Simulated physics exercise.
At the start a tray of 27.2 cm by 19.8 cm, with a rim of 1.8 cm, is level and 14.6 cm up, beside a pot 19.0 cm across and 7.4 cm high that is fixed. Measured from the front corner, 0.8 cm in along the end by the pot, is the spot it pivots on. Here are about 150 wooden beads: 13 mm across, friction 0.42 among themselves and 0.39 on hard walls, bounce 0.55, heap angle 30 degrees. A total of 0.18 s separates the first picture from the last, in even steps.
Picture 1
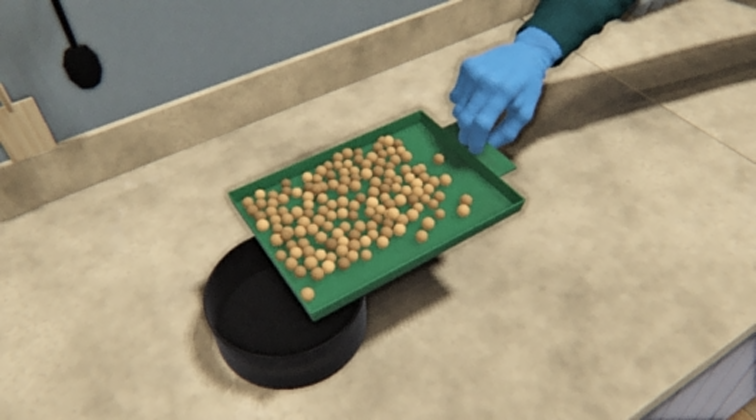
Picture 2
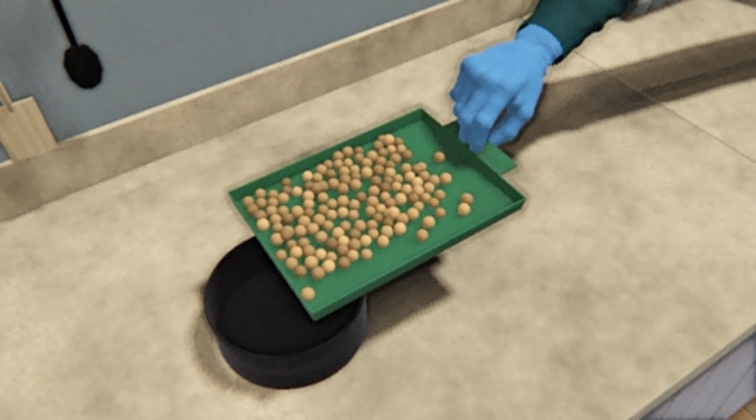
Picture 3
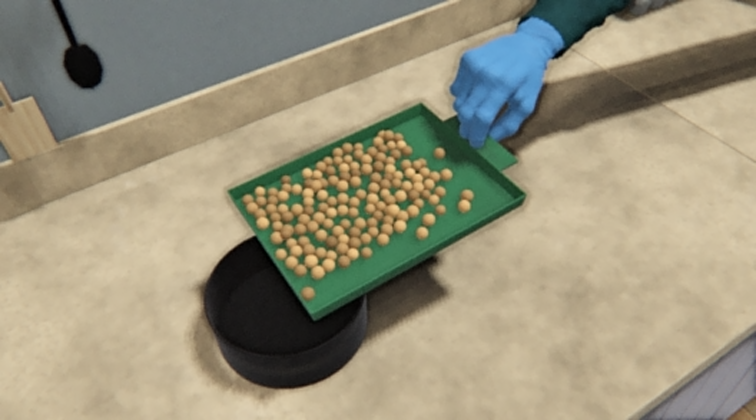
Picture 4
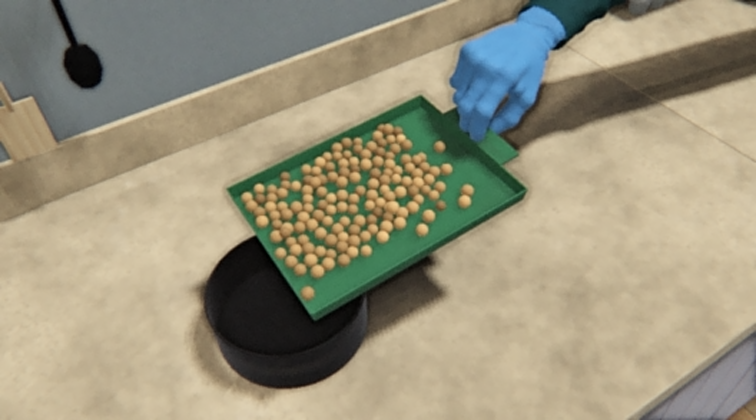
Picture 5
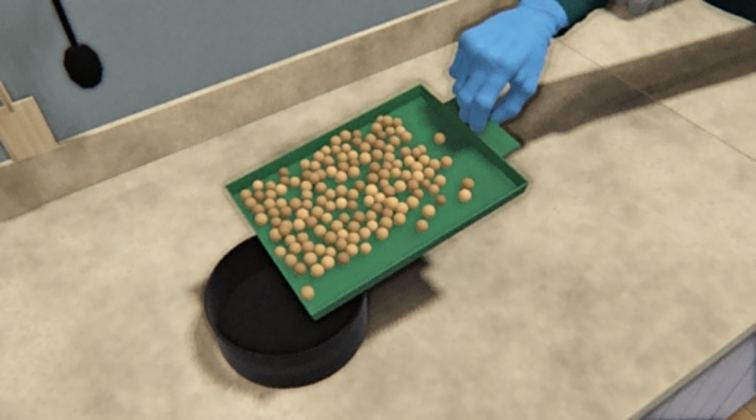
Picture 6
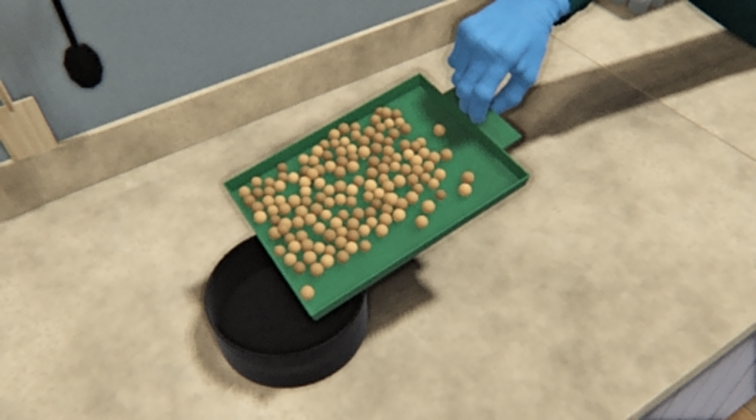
A blue-gloved hand held a green tray of small wooden beads above a round black pot, then slowly raised the tray's far right side a little, while the beads stayed almost still.
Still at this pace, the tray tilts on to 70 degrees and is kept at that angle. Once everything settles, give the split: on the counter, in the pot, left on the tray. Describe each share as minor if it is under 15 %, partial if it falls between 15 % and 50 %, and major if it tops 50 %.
As I see it, counter: Probably a low amount; pot: Probably a low amount; left on the tray: Probably over half of it.
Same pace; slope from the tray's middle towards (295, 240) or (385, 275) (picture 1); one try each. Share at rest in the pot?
Estimate: Some 0 % and some 0 % respectively.
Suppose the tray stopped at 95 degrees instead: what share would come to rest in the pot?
Near 0 %, then.
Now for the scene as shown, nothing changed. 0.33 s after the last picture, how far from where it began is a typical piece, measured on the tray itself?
By then it sits near 5 cm from where it began.
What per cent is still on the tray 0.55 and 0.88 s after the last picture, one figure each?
I'd say roughly 100, then roughly 100.
Then, 0.33 s after the last picture, tilt 40 degrees; the tray holds 100 %, the pot 0 %.
Then, 0.55 s after the last picture, tilt 59 degrees; the tray holds 100 %, the pot 0 %.
Then, 0.88 s after the last picture, tilt 70 degrees; the tray holds 100 %, the pot 0 %.
In the end, counter 0 %, pot 0 %, tray 100 %.
